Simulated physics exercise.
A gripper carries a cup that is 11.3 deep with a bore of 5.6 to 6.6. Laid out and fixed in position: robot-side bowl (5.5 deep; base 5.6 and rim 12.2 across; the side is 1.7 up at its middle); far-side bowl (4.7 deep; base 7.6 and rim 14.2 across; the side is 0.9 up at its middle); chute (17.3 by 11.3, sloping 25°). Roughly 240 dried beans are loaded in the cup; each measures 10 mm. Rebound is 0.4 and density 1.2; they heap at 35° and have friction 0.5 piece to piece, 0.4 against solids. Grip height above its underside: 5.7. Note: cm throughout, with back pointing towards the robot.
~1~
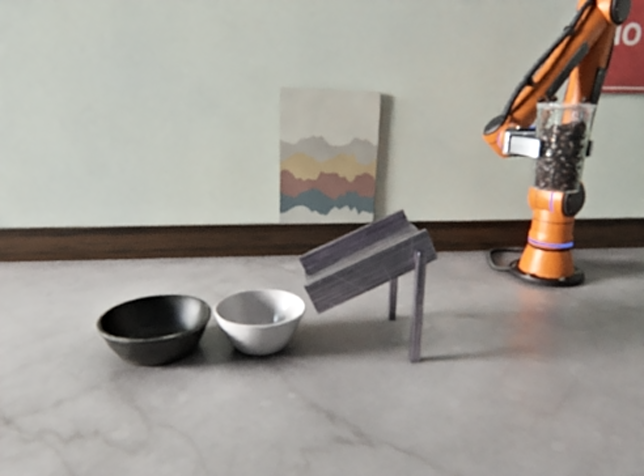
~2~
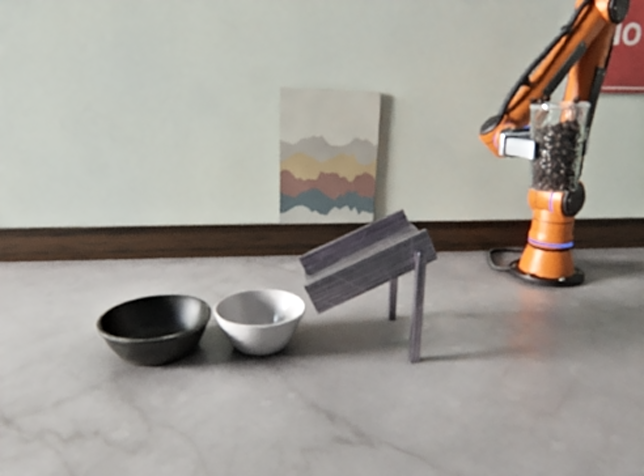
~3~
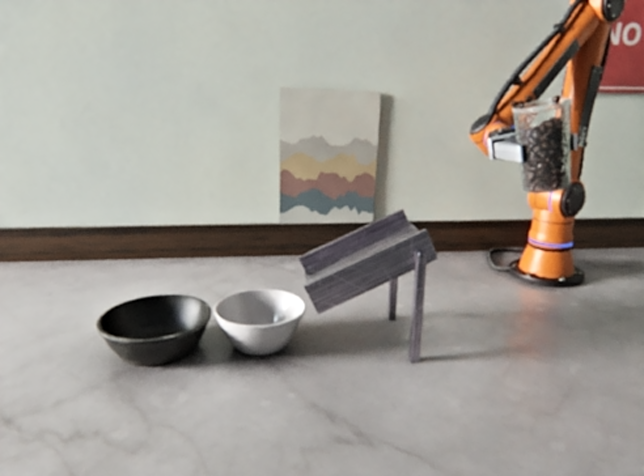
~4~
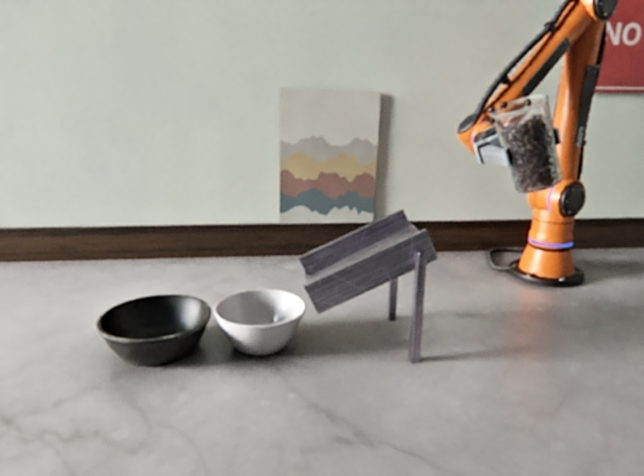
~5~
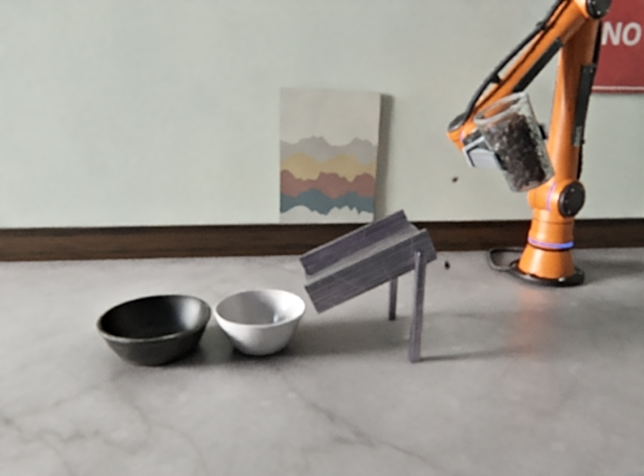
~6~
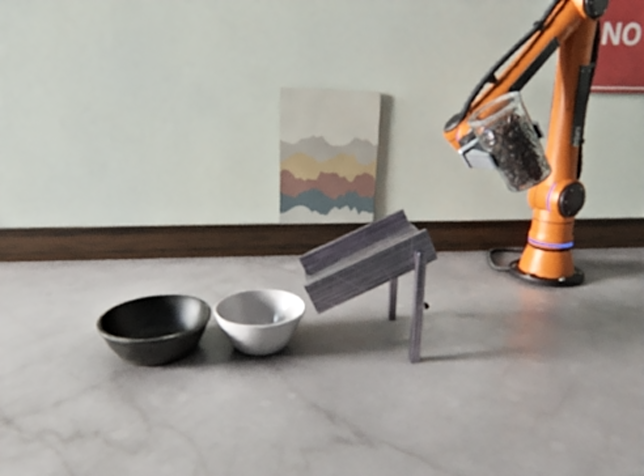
An orange robot arm at the right, gripping a clear cup of dark beans, moves the cup a little to the left and tilts it leftward, and a couple of beans drop near the chute. Seen from the front by a still camera, a grey marbled surface meets a pale green wall. A black bowl, a light grey bowl and a sloping grey chute on legs stay still before a wavy, multicoloured panel.
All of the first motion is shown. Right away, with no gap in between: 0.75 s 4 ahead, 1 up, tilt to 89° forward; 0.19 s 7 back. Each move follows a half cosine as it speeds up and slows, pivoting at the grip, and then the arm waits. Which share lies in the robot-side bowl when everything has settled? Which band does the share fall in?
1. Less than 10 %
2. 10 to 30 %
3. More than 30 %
(1) Less than 10 %.
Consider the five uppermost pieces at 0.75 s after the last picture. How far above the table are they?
I'd put it near 32 cm.
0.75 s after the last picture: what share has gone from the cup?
0 %.
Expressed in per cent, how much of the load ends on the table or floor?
Roughly 20 %.
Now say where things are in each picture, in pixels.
The first frame shows cup middle at (560, 148), level; upper third of the load around (563, 133), from x 540 to 585, top at y 100; 244 in the cup.
The second frame shows cup middle at (556, 148), tilted 3° forward; upper third of the load around (558, 133), from x 535 to 580, top at y 100.
The third frame shows cup middle at (544, 147), tilted 12° forward; upper third of the load around (544, 132), from x 515 to 565, top at y 100.
The fourth frame shows cup middle at (529, 146), tilted 22° forward; upper third of the load around (528, 132), from x 490 to 555, top at y 105; 243 in the cup, 1 on the chute or in flight.
The fifth frame shows cup middle at (517, 146), tilted 31° forward; upper third of the load around (516, 133), from x 445 to 545, top at y 115; 242 in the cup, 2 on the chute or in flight.
The sixth frame shows cup middle at (512, 145), tilted 34° forward; upper third of the load around (510, 133), from x 420 to 545, top at y 115; 242 in the cup, 2 on the chute or in flight.
Then, 0.38 s after the last picture, tilted 62° forward, highest piece 32 above the table; 242 in the cup, 2 on the table or floor.
Then, 0.75 s after the last picture, tilted 89° forward, highest piece 32 above the table; 239 in the cup, 2 on the table or floor, 3 on the chute or in flight.
Then, 1.14 s after the last picture, tilted 89° forward, highest piece 30 above the table; 191 in the cup, 32 on the table or floor, 1 in the robot-side bowl, 20 on the chute or in flight.
Then, 2.19 s after the last picture, tilted 89° forward, highest piece 30 above the table; 191 in the cup, 50 on the table or floor, 3 in the robot-side bowl.
Final count, 191 in the cup, 50 on the table or floor, 3 in the robot-side bowl. That is 1 % in the robot-side bowl.
